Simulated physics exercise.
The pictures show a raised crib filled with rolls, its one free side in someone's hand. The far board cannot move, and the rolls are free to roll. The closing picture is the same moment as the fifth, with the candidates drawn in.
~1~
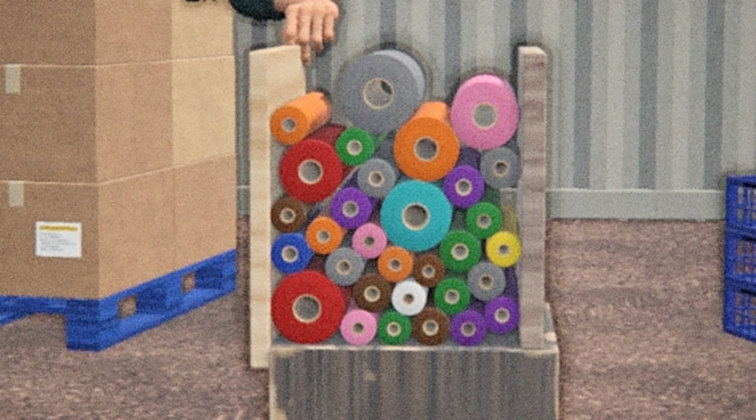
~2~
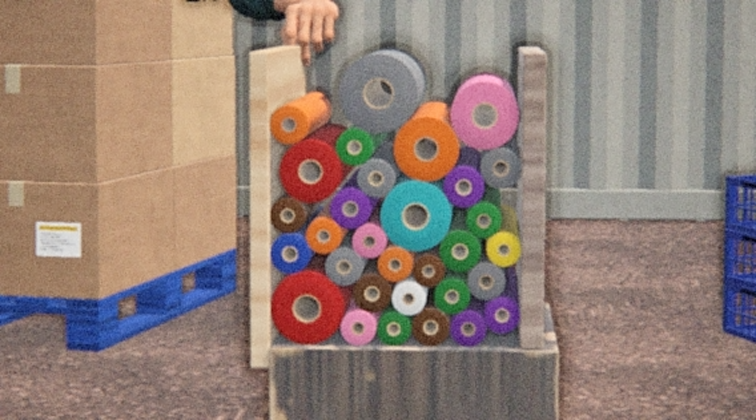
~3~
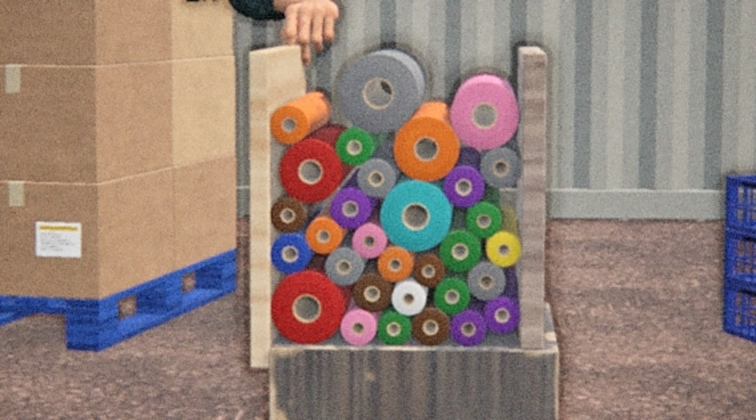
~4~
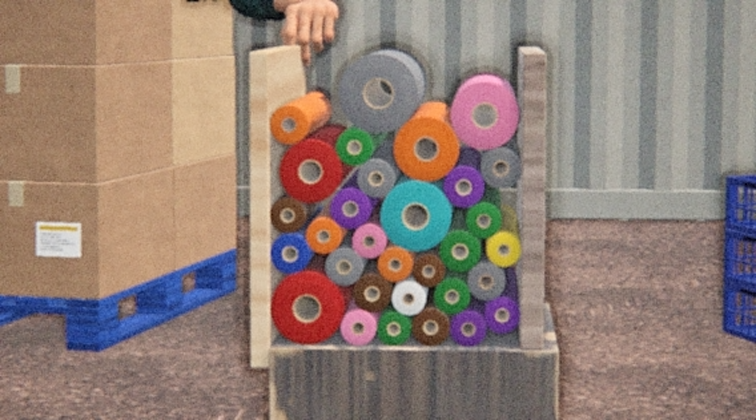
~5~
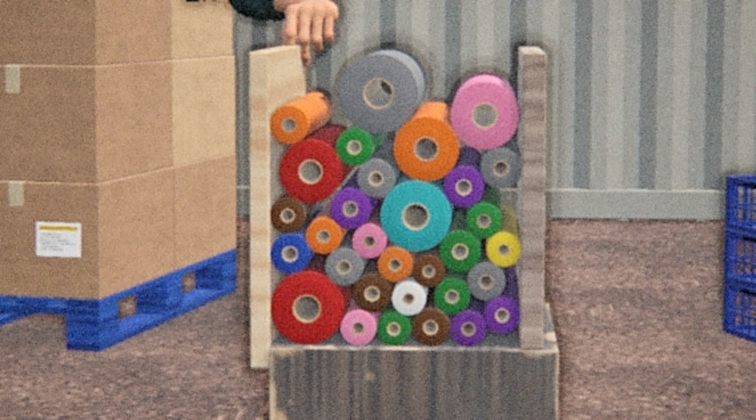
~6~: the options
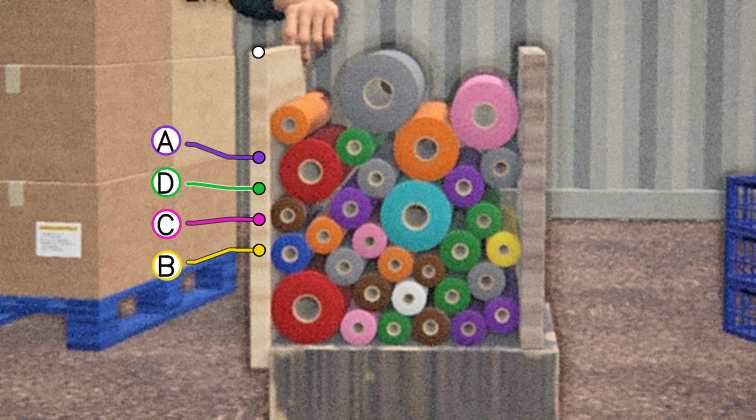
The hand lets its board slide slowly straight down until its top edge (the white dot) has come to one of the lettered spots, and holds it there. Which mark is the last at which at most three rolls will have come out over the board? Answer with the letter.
C is the limit.
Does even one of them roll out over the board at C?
Yes.
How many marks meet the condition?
Three of them.
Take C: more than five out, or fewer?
It loses fewer than five.
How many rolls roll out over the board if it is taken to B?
It comes to five.
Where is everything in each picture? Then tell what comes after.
In the first frame, a grey roll (379, 93); side board (281, 193); a red roll (307, 309).
In the second frame, a red roll (307, 309); a white roll (409, 298).
In the third frame, a brown roll (429, 271); a green roll (460, 252).
In the fourth frame, a green roll (484, 221); an orange roll (427, 149).
In the fifth frame, a grey roll (379, 93); side board (281, 193); a red roll (307, 309).
On the marked copy, A at (259, 157); B at (259, 250); C at (259, 219); D at (259, 188); the white dot at (258, 52).
Following C. Soon after the start, top of the board (269, 124).
Later, top of the board (269, 208).
In the end, top of the board (269, 219), one out over the board.
As for the rest, A none out over the board; B more than three out over the board; D one out over the board.
